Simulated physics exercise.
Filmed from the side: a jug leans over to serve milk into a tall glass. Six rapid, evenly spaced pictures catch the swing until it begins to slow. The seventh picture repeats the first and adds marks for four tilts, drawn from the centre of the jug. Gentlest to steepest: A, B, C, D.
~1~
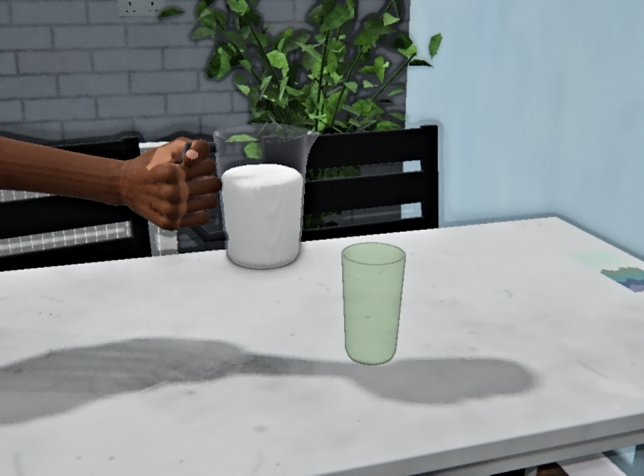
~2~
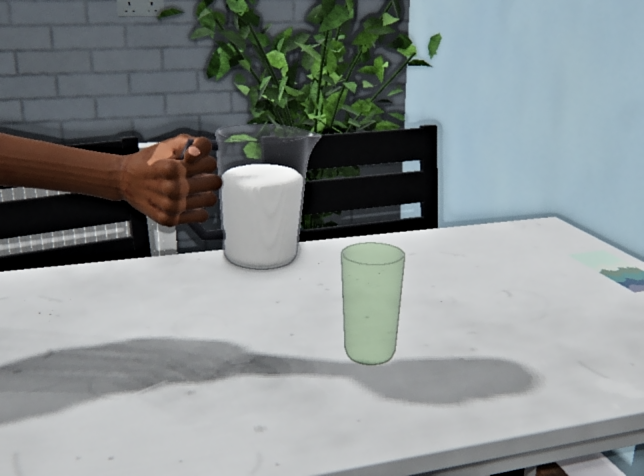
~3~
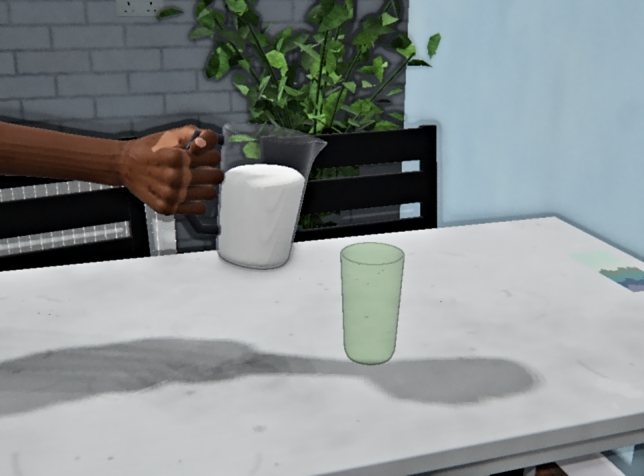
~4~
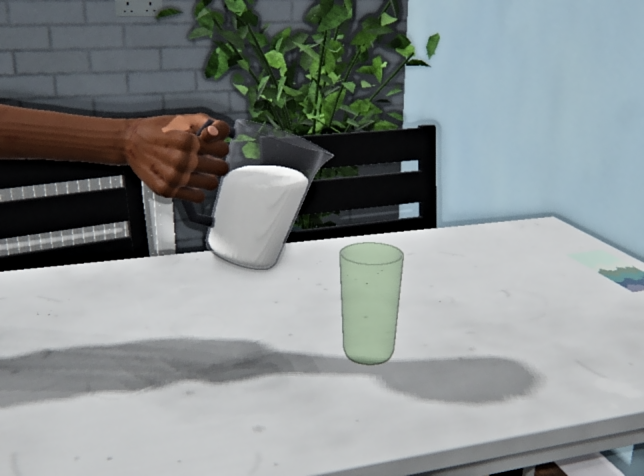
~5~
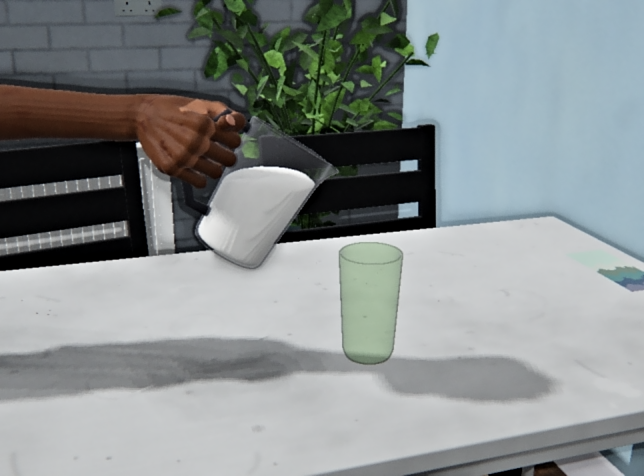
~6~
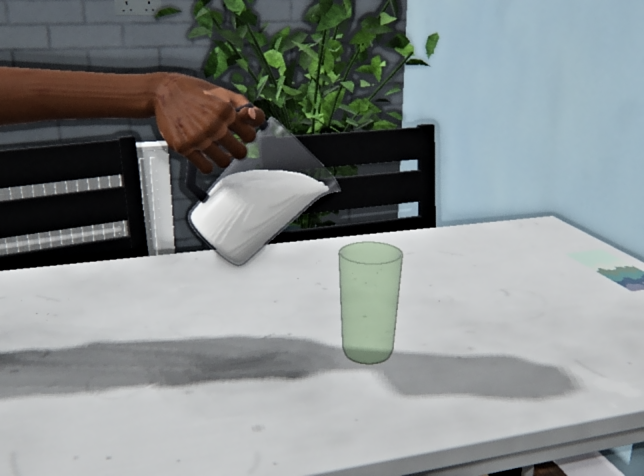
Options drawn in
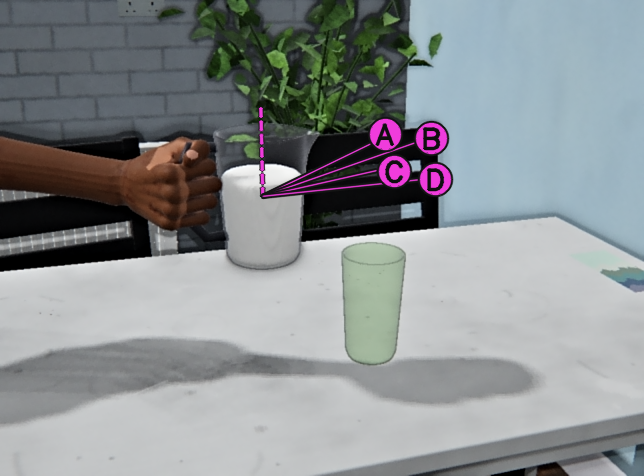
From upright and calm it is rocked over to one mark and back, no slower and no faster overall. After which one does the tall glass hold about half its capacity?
Tilt B does it best.
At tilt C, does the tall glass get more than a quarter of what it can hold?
Yes.
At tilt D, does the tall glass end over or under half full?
Over.
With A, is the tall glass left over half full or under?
Under.
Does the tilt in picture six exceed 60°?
No, it does not.
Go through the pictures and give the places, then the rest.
Upright, lip at (317, 132); rim of the tall glass round (374, 253); nothing has left yet.
Tipped about 2°, lip at (319, 135); nothing has left yet.
Tipped about 9°, lip at (324, 142); nothing has left yet.
Tipped about 20°, lip at (331, 154); nothing has left yet.
Tipped about 33°, lip at (336, 170); nothing has left yet.
Tipped about 47°, lip at (338, 189); nothing has left yet.
On the marked copy, A at (370, 144); B at (414, 142); C at (376, 170); D at (418, 179).
For tilt A, the tall glass ends with about 36 % of what it can hold.
For tilt B, the tall glass ends with about 51 % of what it can hold.
For tilt C, the tall glass ends with about 68 % of what it can hold.
For tilt D, the tall glass ends with about 76 % of what it can hold; 8 % of the milk is spilt.
